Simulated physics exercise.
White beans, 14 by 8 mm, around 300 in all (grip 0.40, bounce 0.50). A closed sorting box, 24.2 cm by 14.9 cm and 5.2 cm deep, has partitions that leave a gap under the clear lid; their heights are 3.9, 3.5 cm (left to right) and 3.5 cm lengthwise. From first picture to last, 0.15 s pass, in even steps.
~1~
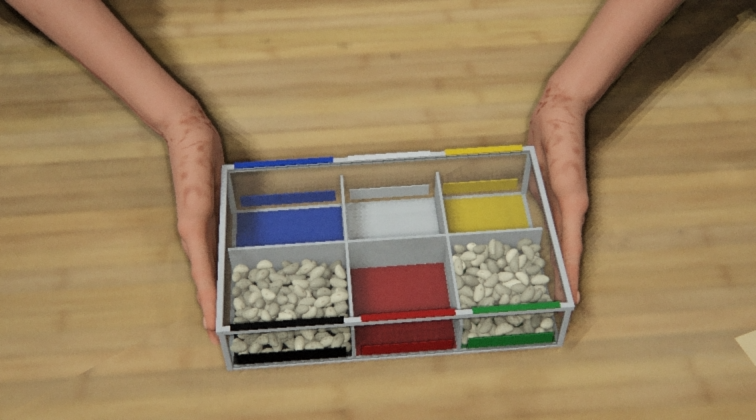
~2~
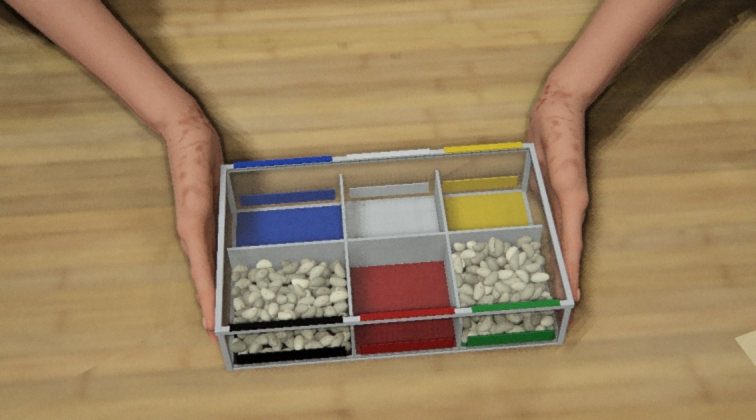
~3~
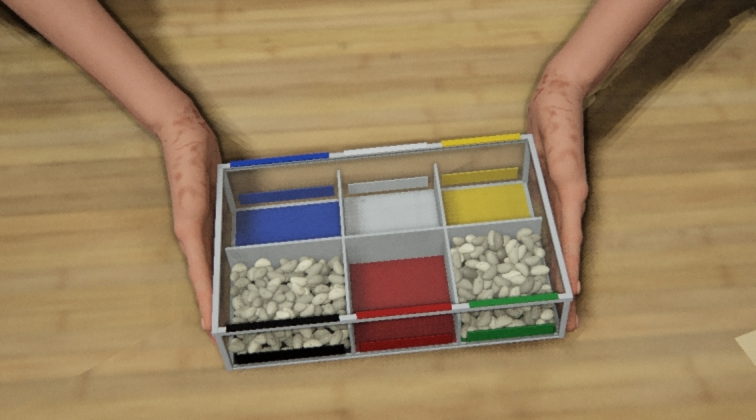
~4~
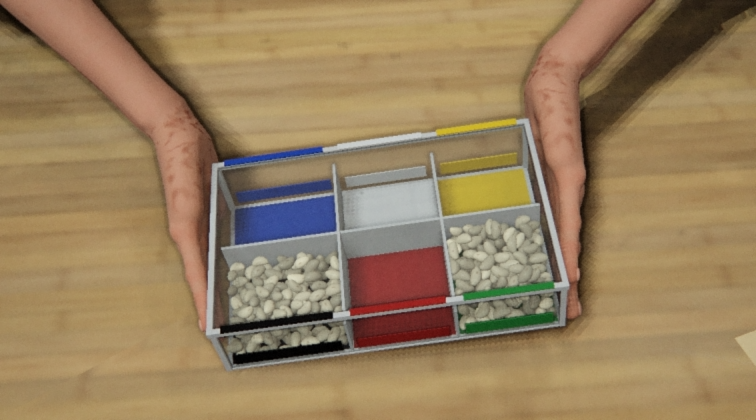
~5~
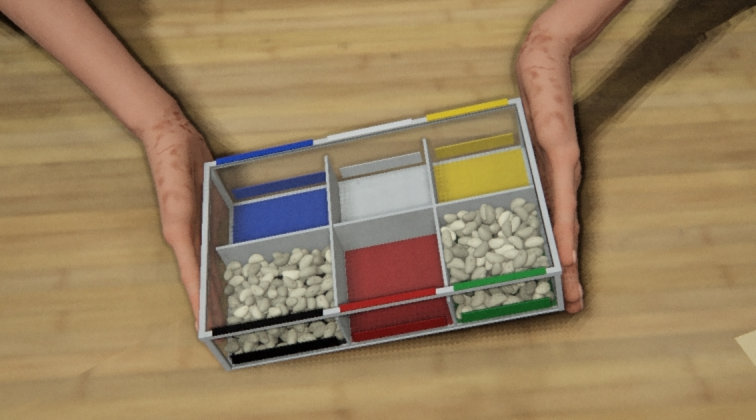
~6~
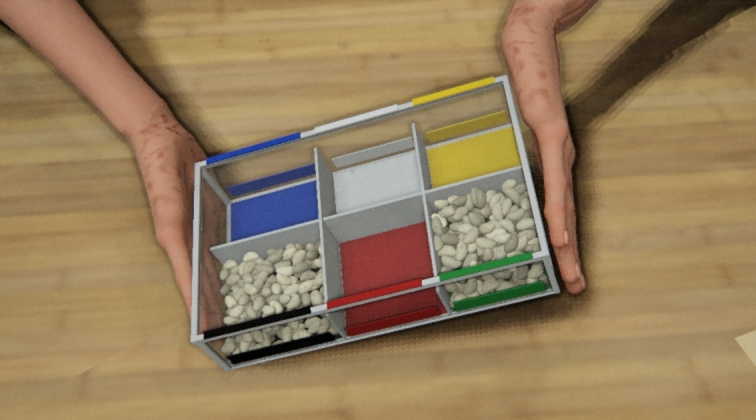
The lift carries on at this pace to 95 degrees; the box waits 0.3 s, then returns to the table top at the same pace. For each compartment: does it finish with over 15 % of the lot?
Red compartment: No; blue compartment: No; green compartment: Yes; yellow compartment: No; white compartment: No; black compartment: Yes.
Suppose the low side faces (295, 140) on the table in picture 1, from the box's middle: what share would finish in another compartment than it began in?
About 35 per cent.
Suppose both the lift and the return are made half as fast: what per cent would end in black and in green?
Then: Black 60; green 40.
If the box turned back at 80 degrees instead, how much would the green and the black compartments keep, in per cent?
Green 40, black 55.
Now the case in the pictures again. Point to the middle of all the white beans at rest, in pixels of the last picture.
Near (318, 311).
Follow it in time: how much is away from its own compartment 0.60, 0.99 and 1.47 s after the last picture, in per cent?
About 5, 10, 10.
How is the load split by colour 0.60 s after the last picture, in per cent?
Red 0; blue 0; green 45; yellow 0; white 0; black 55.
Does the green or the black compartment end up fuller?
It is the black one.
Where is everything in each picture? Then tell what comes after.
In the first frame, box tilt 0 degrees, front corners at (223, 328) and (568, 304); green 50 %, black 50 %.
In the second frame, box tilt 1 degrees, front corners at (222, 329) and (567, 302).
In the third frame, box tilt 3 degrees, front corners at (218, 329) and (566, 295), lowest corner left front.
In the fourth frame, box tilt 7 degrees, front corners at (213, 331) and (562, 284), lowest corner left front.
In the fifth frame, box tilt 12 degrees, front corners at (206, 334) and (555, 269), lowest corner left front.
In the sixth frame, box tilt 19 degrees, front corners at (198, 337) and (542, 253), lowest corner left front; green 50 %, black 50 %.
Then, 0.60 s after the last picture, tilt 95 degrees; green 45 %, black 55 %.
Then, 0.99 s after the last picture, tilt 56 degrees; red 5 %, green 40 %, black 55 %.
Then, 1.47 s after the last picture, tilt 0 degrees; red 5 %, green 40 %, black 55 %.
In the end, red 5 %, blue 0 %, green 40 %, yellow 0 %, white 0 %, black 55 %.
